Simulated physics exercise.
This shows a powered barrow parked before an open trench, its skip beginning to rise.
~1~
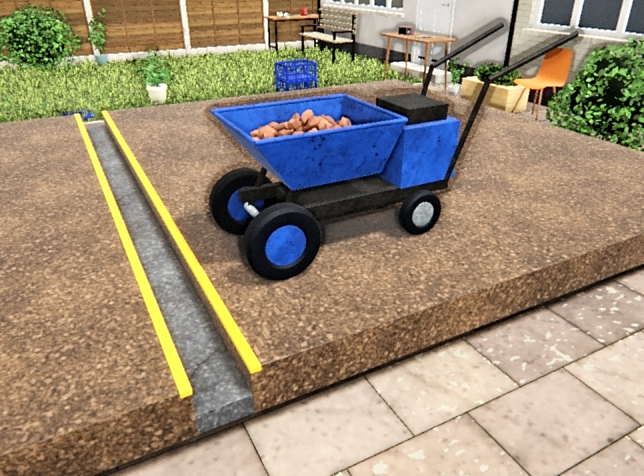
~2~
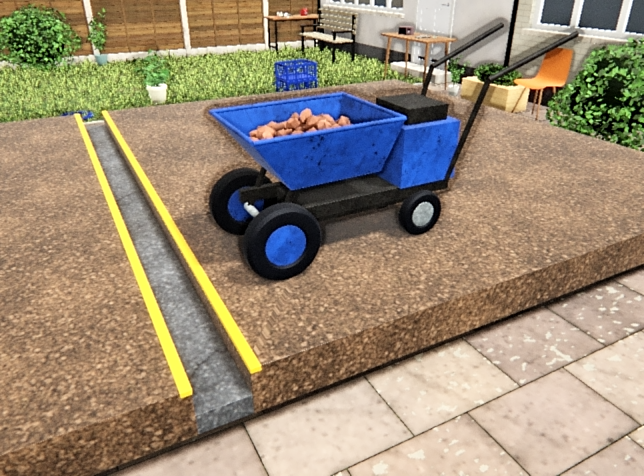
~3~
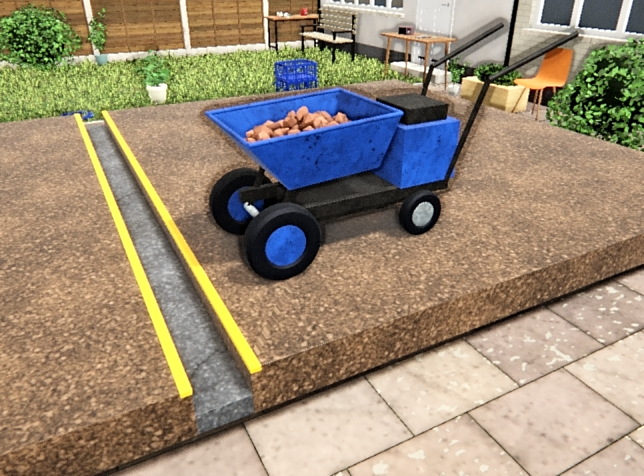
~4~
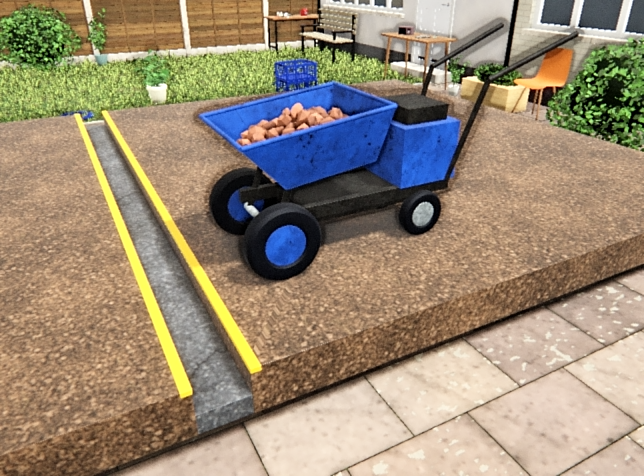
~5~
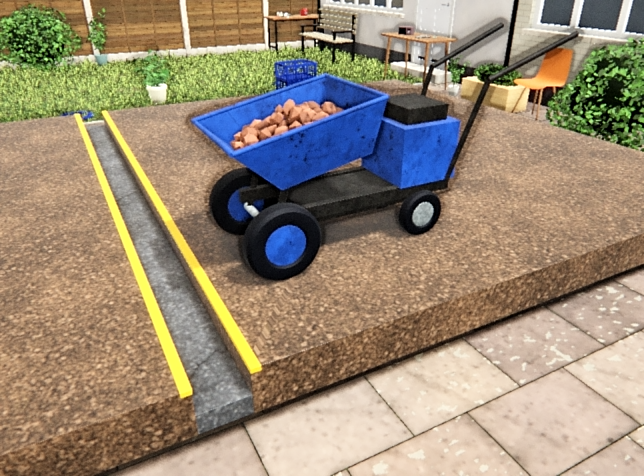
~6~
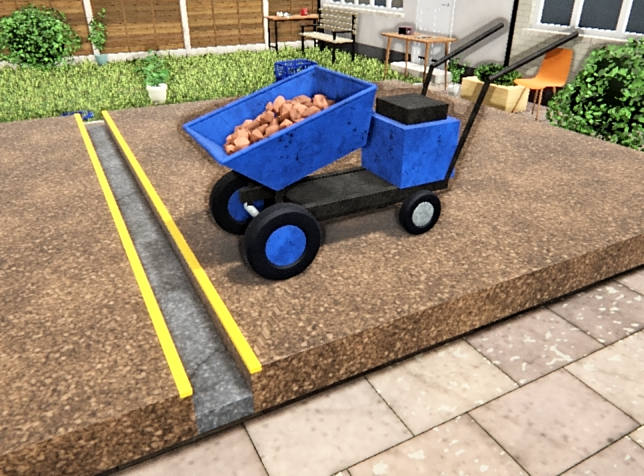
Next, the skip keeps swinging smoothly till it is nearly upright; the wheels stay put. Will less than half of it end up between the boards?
The trench will hold a lesser part of the load.
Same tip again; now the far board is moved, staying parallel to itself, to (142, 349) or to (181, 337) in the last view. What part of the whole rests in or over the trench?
First try: About 60 %; second try: About 10 %.
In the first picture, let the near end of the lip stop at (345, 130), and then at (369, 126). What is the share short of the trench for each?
Near 50 % and 70 %.
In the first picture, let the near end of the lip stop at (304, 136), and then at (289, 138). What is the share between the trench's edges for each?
Result: Try 1 = 80 %, try 2 = 80 %.
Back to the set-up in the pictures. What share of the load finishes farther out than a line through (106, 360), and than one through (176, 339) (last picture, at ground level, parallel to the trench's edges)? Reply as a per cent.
Roughly 30 per cent, then roughly 70 per cent.
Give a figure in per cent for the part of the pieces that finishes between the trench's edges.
I'd put that share at some 35 per cent.
Shortly afterwards, skip tipped steeply; the whole lot in the skip.
Next, skip tipped right over; the bulk in the skip; only a few in or heaped over the trench; a little beyond it; only a few falling.
Some moments later, skip tipped right over; a little in the skip; near a quarter in or heaped over the trench; near two thirds beyond it.
In the end, skip tipped right over; only a few in the skip; near a third in or heaped over the trench; near two thirds beyond it.
